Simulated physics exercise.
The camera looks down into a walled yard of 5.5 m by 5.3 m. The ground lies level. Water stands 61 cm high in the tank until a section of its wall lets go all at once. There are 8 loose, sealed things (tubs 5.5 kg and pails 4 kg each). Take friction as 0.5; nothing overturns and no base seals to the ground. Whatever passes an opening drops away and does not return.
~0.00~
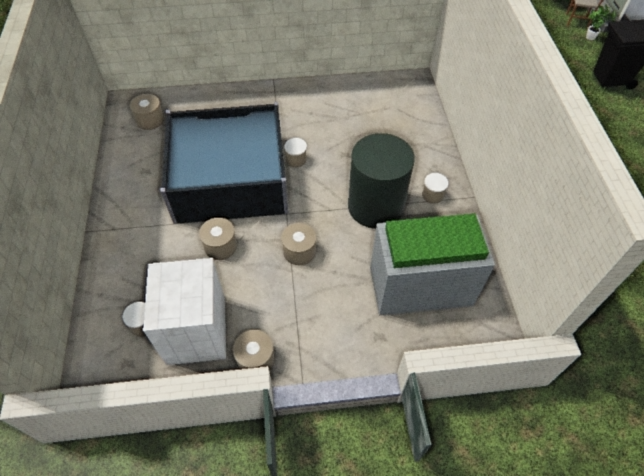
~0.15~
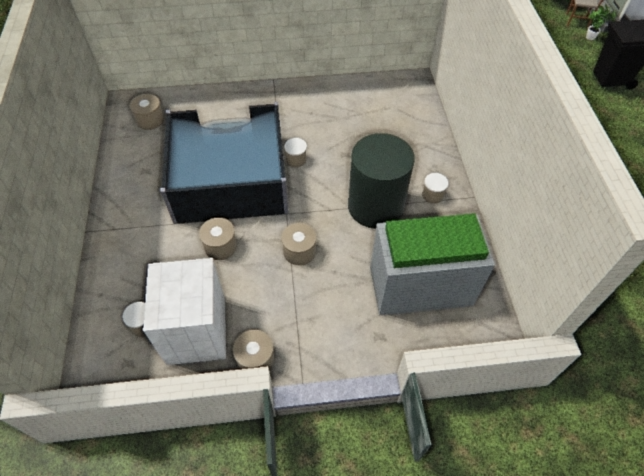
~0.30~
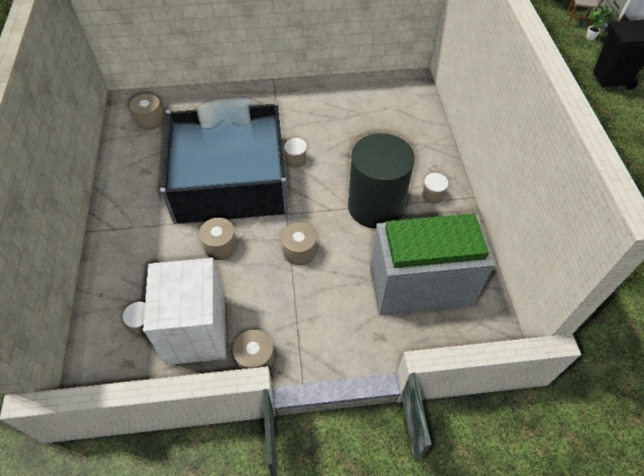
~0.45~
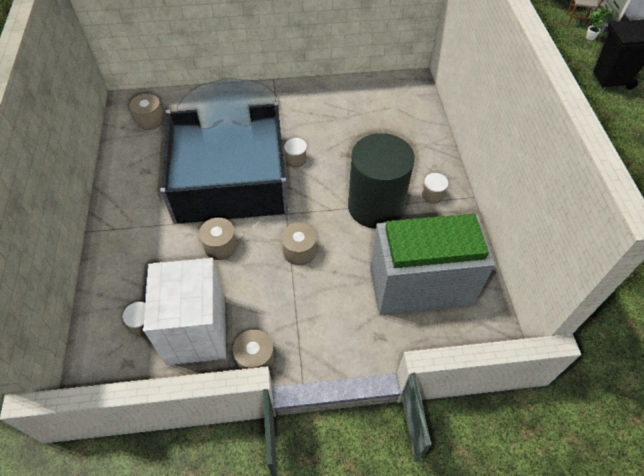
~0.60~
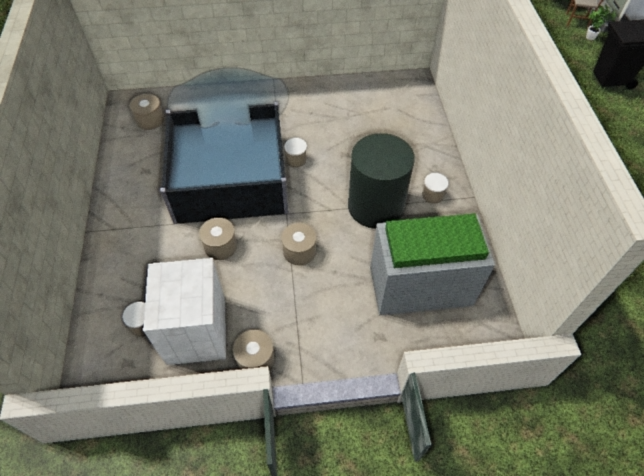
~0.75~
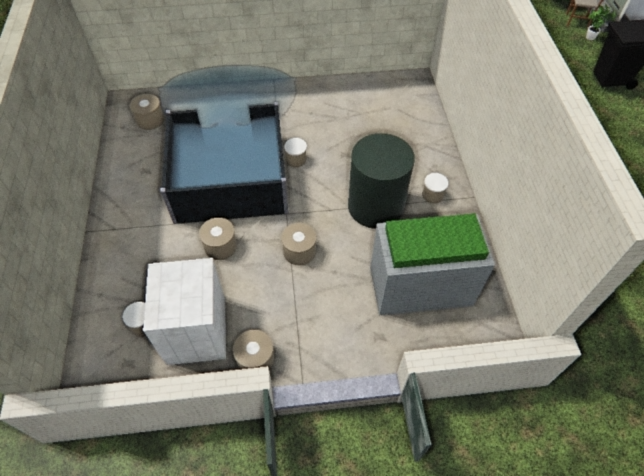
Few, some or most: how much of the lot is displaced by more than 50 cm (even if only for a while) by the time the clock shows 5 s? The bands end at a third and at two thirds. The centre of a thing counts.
It is one to two thirds.
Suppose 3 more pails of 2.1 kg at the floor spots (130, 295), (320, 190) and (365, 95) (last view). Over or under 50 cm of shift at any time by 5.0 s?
In turn: More, under, more.
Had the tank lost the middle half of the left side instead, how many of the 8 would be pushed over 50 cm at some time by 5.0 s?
In that case 3 of them.
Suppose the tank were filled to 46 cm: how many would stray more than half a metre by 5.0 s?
In that case 1 of them.
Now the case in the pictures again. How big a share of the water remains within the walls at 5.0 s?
About 100 per cent.
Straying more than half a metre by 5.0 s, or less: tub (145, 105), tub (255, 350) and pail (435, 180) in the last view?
In that order: Over, less, past it.
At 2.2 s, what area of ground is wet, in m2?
Some 10.5 m2.
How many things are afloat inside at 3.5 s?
I count 1.
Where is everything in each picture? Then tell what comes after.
A tub at (144, 104) rests on the ground; a pail at (436, 182) rests on the ground; water covers 2.1 m2; 0 of 8 have shifted, in the first frame.
A tub at (144, 104), on the bottom; a pail at (436, 182), on the bottom; 2.6 m2 under water; 0 of 8 have shifted, in the second frame.
A tub at (144, 104) rests on the ground; a pail at (436, 182), on the bottom; water covers 3.2 m2; 0 of 8 have shifted, in the third frame.
A tub at (144, 104) rests on the ground; a pail at (436, 182), on the bottom; water covers 4.0 m2; 0 of 8 have shifted, in the fourth frame.
A tub at (144, 104) rests on the ground; a pail at (436, 182) rests on the ground; water covers 4.3 m2; 0 of 8 have shifted, in the fifth frame.
A tub at (144, 104), on the bottom; a pail at (436, 182) rests on the ground; 4.6 m2 under water; 0 of 8 have shifted, in the sixth frame.
After 1.1 s 0 of 8 are over 50 cm from their spots; 0 afloat.
After 2.2 s 0 of 8 are over 50 cm from their spots; 0 afloat.
After 3.5 s 1 of 8 are over 50 cm from their spots; 1 afloat.
After 5.0 s 3 of 8 are over 50 cm from their spots, and 3 have been at some point; 3 afloat.
